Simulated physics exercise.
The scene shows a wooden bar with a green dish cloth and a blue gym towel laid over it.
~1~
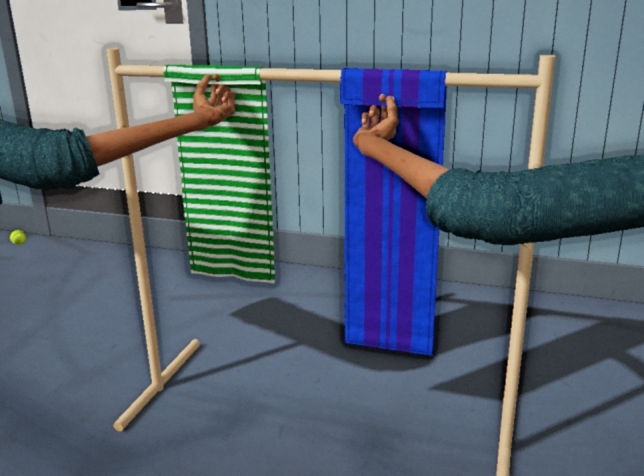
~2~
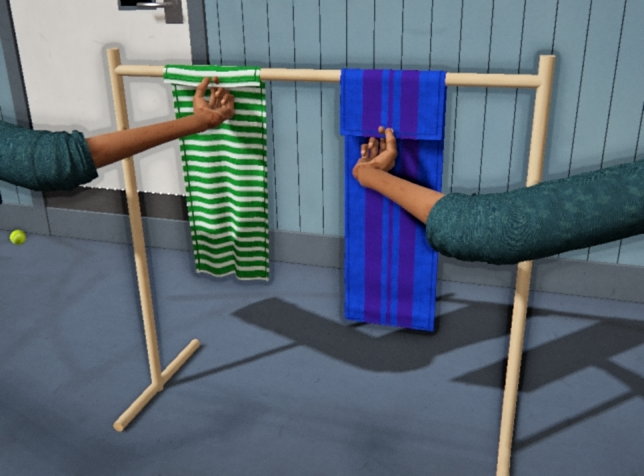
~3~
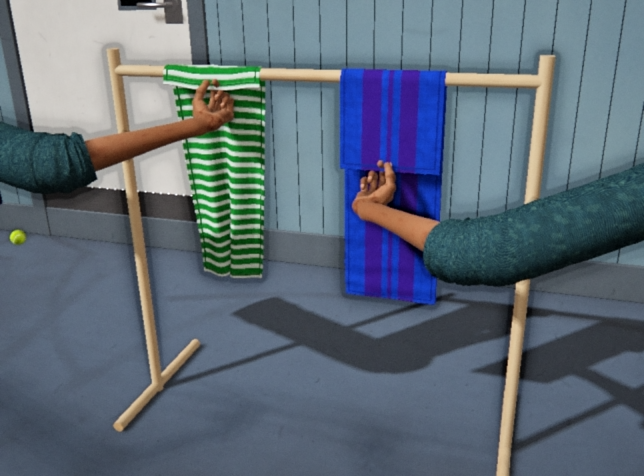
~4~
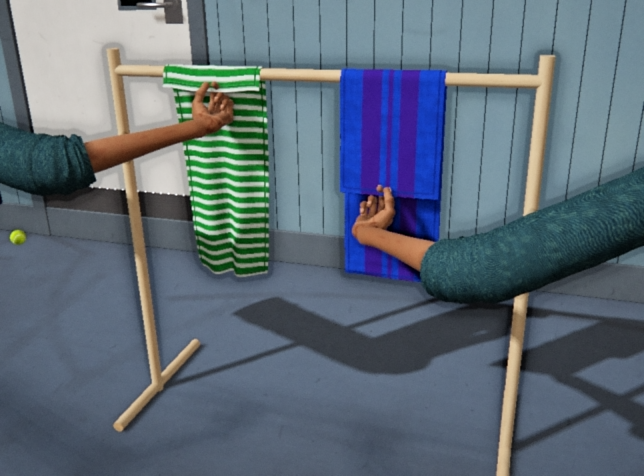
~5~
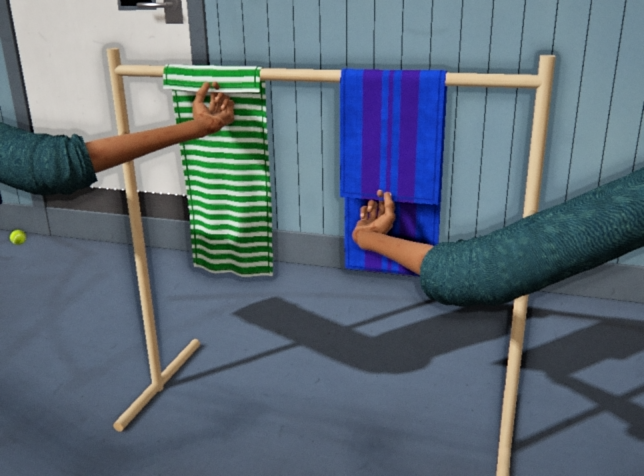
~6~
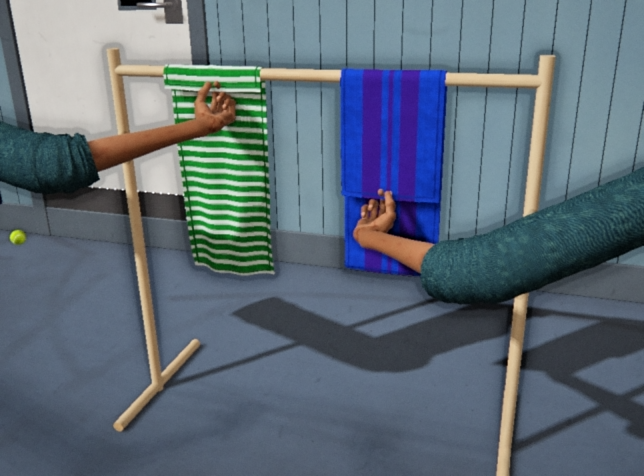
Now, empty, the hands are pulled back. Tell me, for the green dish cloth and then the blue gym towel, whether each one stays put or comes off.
Green dish cloth: Comes off. Blue gym towel: Stays put.
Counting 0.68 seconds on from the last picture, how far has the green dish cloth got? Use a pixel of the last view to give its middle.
Its middle is near (246, 393).
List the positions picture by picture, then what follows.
In the first frame, dish cloth front hem (243, 78), back hem (260, 277); gym towel front hem (366, 99), back hem (367, 342).
In the second frame, dish cloth front hem (243, 80); gym towel front hem (365, 130).
In the third frame, dish cloth front hem (243, 82); gym towel front hem (365, 164).
In the fourth frame, dish cloth front hem (243, 85); gym towel front hem (364, 188).
In the fifth frame, dish cloth front hem (243, 86); gym towel front hem (364, 193).
In the sixth frame, dish cloth front hem (244, 86), back hem (259, 269), front far shorter than the back; gym towel front hem (365, 192), back hem (367, 267), front over half the back.
Then, 0.38 s later than the last view, dish cloth clear of the rail and dropping near (234, 284); gym towel at rest on the rail.
Then, 0.68 s later than the last view, dish cloth in a heap on the floor near (246, 392); gym towel at rest on the rail.
Finally, dish cloth in a heap on the floor near (247, 394); gym towel at rest on the rail. The green dish cloth slips to the floor and the blue gym towel keeps its place.
